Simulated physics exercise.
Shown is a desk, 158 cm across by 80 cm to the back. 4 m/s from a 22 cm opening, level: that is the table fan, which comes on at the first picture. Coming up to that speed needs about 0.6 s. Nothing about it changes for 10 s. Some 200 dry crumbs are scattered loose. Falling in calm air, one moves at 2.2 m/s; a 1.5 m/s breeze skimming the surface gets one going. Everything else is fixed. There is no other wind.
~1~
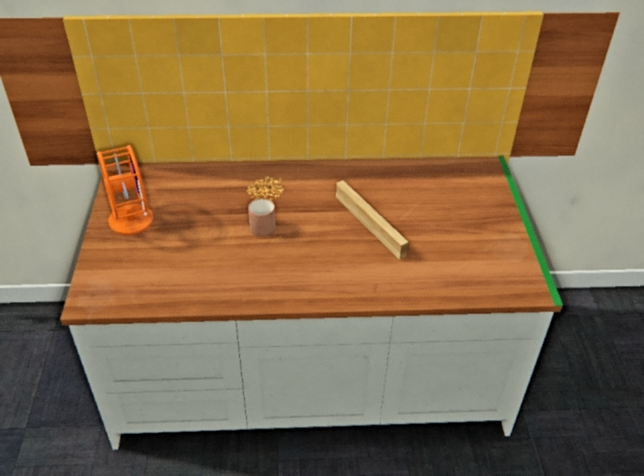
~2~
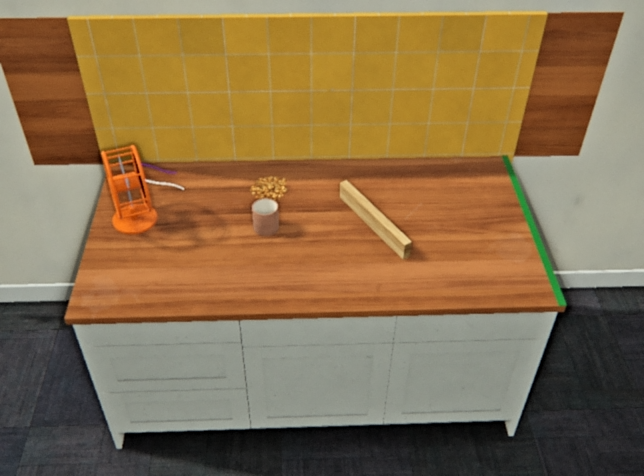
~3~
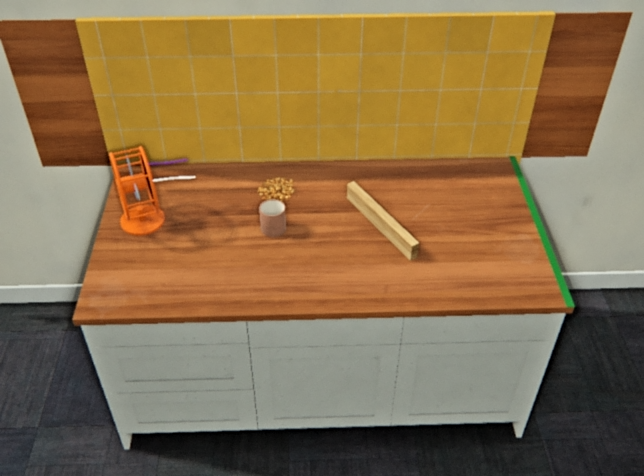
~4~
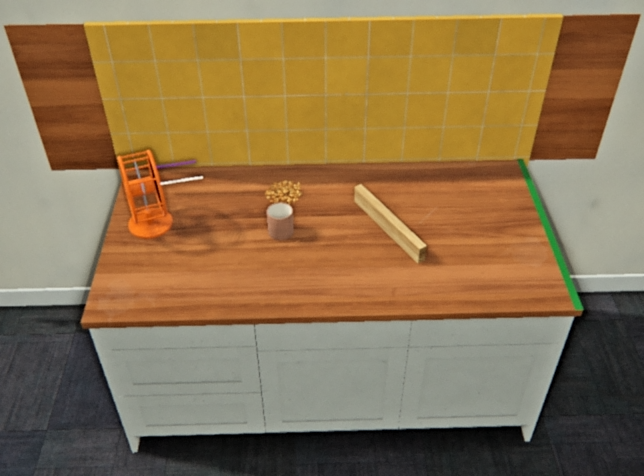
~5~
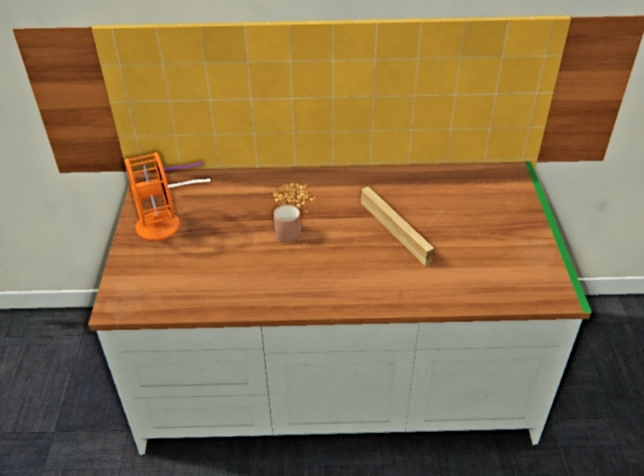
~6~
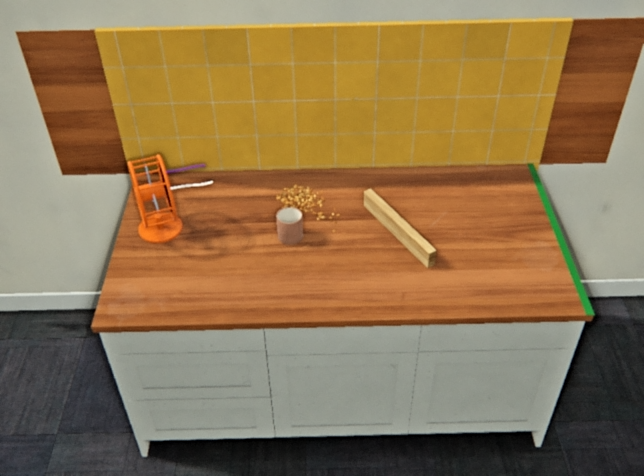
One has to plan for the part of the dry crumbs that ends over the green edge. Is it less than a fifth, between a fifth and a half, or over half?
The portion outnumbers the rest.
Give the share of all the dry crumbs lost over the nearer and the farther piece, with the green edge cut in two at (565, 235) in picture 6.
Roughly 0 per cent nearer, roughly 70 per cent farther.
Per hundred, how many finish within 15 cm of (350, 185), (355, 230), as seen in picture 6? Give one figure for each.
I would say around 0 % and 15 % respectively.
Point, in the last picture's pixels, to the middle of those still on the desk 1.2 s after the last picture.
Around pixel (394, 203).
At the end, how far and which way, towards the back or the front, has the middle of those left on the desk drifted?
The middle ends nearer the front end, some 15 cm from where the patch began.
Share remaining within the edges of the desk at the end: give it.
Roughly 30 per cent.
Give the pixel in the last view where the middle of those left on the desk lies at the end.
Centre point: About (376, 224).
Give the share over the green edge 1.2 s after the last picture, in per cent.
40 %, roughly.
Then, 1.2 s after the last picture, 38 % are over the green edge; the middle of those still in play is near (394, 203); 30 % have settled or left.
Then, 2.4 s after the last picture, 66 % are over the green edge; the middle of those still in play is near (374, 219); 72 % have settled or left.
Then, 4.7 s after the last picture, 69 % are over the green edge; the middle of those still in play is near (375, 223); 76 % have settled or left.
Then, 9.2 s after the last picture, at the end, 70 % are over the green edge; the middle of those still in play is near (376, 224).
